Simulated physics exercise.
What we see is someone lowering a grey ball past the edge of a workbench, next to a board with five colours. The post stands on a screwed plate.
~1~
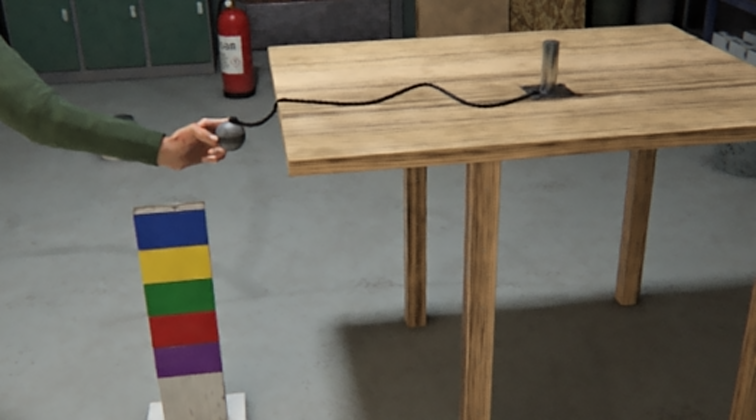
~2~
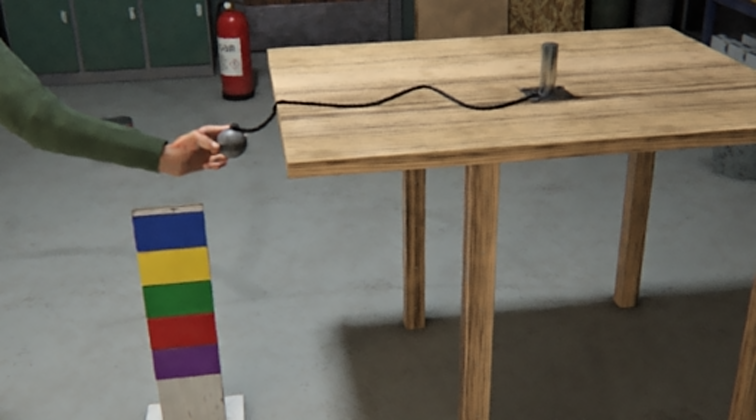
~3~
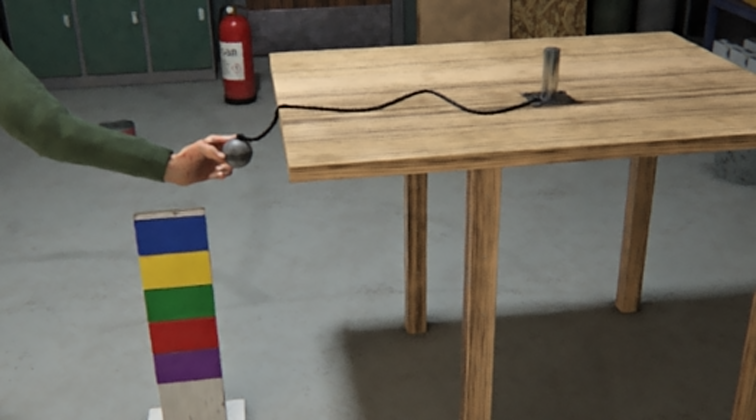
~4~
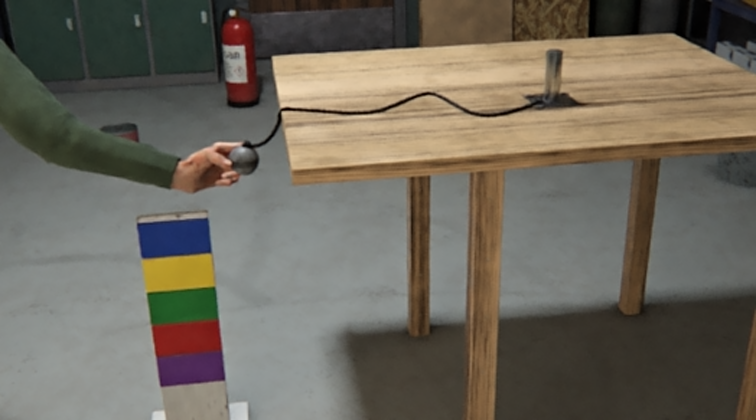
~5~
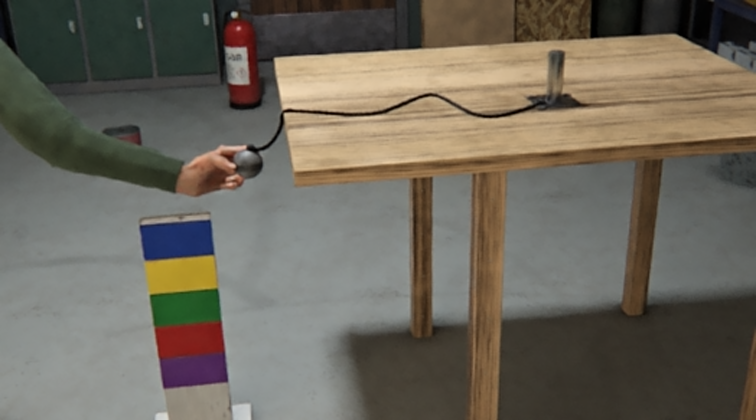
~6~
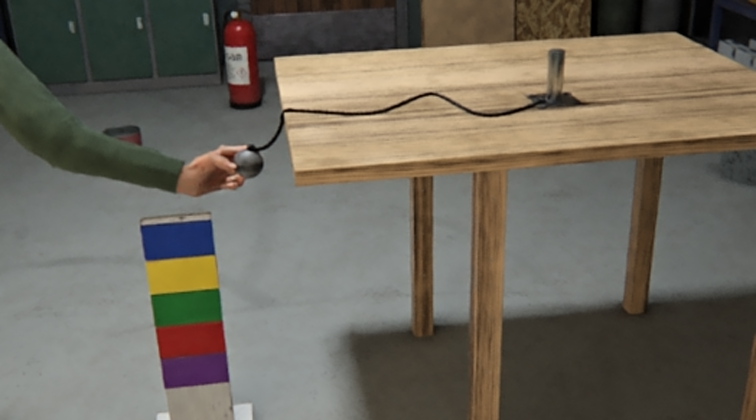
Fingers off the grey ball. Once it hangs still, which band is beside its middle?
At yellow.
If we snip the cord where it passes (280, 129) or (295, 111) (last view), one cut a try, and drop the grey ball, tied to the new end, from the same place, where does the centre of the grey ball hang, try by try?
Near (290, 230) and (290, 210).
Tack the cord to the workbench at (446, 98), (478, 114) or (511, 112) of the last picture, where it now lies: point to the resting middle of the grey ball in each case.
Try by try, around (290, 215), (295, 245) and (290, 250).
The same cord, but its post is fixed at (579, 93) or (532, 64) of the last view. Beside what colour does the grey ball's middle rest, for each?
In that order: Blue; blue.
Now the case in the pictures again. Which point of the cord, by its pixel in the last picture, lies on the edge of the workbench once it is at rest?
The one at (371, 114).
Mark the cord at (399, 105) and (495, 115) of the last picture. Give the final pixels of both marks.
The first at (324, 109), the second at (473, 103).
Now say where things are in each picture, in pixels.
Grey ball (230, 136); blue (171, 231); yellow (176, 265); green (180, 298); red (184, 330); purple (188, 361), in the first picture.
Grey ball (232, 143); cord through (514, 103) (458, 102) (416, 88) (364, 106) (294, 103), in the second picture.
Grey ball (237, 153), in the third picture.
Grey ball (244, 160); cord through (518, 110) (462, 109) (420, 95) (369, 113) (299, 110), in the fourth picture.
Grey ball (248, 163), in the fifth picture.
Grey ball (249, 163); cord through (521, 109) (464, 109) (422, 96) (371, 114) (301, 111), in the sixth picture.
Soon after, ball near (303, 261); level with yellow.
Then, ball near (281, 263); level with yellow.
At rest, ball near (291, 263); level with yellow. Its centre hangs level with the yellow band.
